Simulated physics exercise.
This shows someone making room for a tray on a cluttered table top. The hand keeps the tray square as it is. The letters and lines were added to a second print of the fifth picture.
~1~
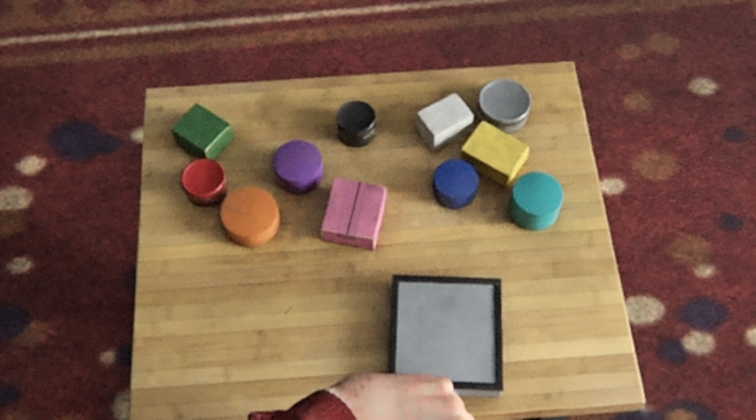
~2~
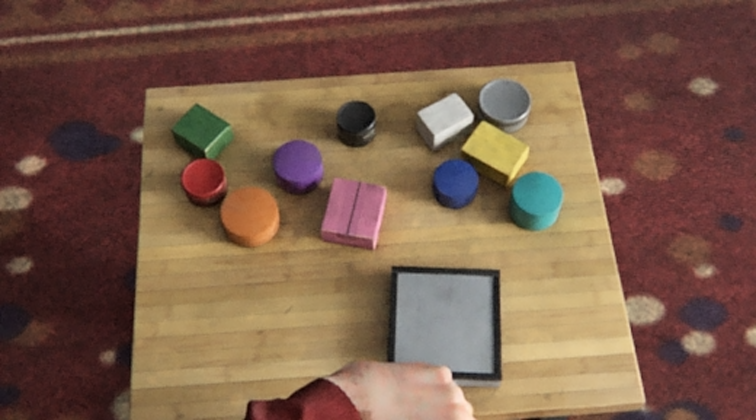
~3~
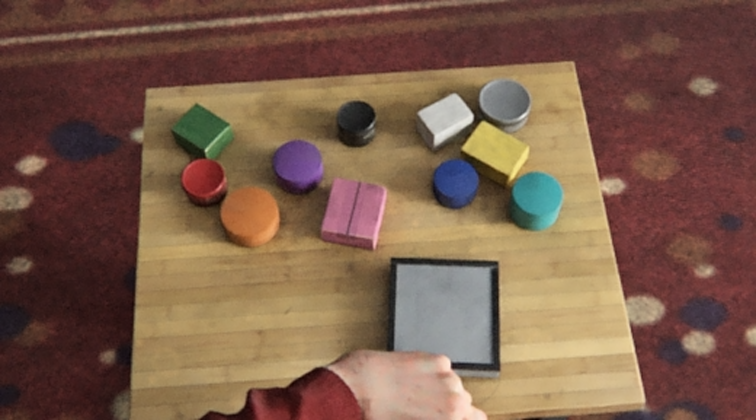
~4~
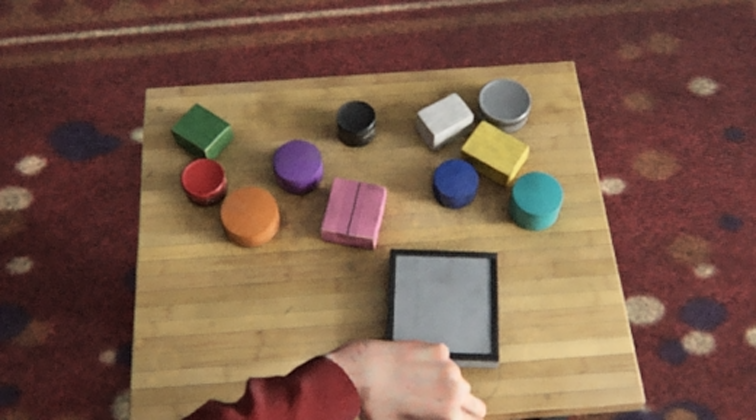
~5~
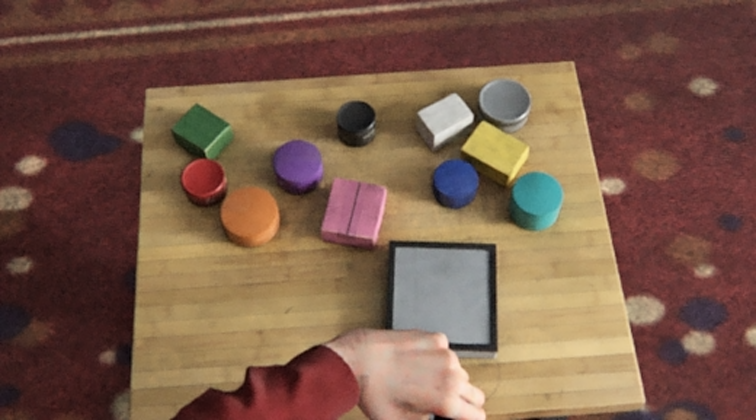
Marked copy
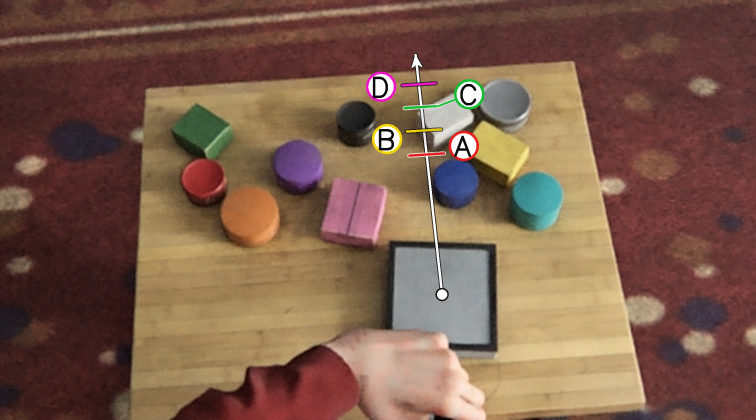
A hand slides a square grey tray slowly up the wooden board toward the scattered containers.
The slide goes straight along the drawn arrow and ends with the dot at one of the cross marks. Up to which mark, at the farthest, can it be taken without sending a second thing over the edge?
No farther than B.
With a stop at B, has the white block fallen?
Yes.
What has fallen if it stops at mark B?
The white block goes over.
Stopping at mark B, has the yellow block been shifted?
By then, yes.
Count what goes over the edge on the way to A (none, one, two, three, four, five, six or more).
In all, none.
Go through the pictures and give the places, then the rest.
The first picture shows green block (203, 134); orange tin (250, 217); black jar (356, 124).
The second picture shows tray (445, 322); blue tin (455, 184).
The third picture shows tray (444, 313); grey jar (503, 107).
The fourth picture shows tray (443, 304); yellow block (494, 154).
The fifth picture shows tray (442, 295); turquoise tin (535, 201); red tub (205, 183); green block (203, 134).
On the copy, A at (427, 155); B at (424, 130); C at (422, 107); D at (419, 84); the arrow from (442, 295) to (416, 55); the white dot at (442, 295).
On B. First, tray (435, 237); blue tin (453, 169); grey jar (503, 107).
Then, tray (428, 178); white block (440, 82); grey jar (519, 88).
Finally, tray (424, 136); white block over the edge; blue tin (435, 75); one fallen.
By contrast, A is within the limit but short; C drops two; D drops two.
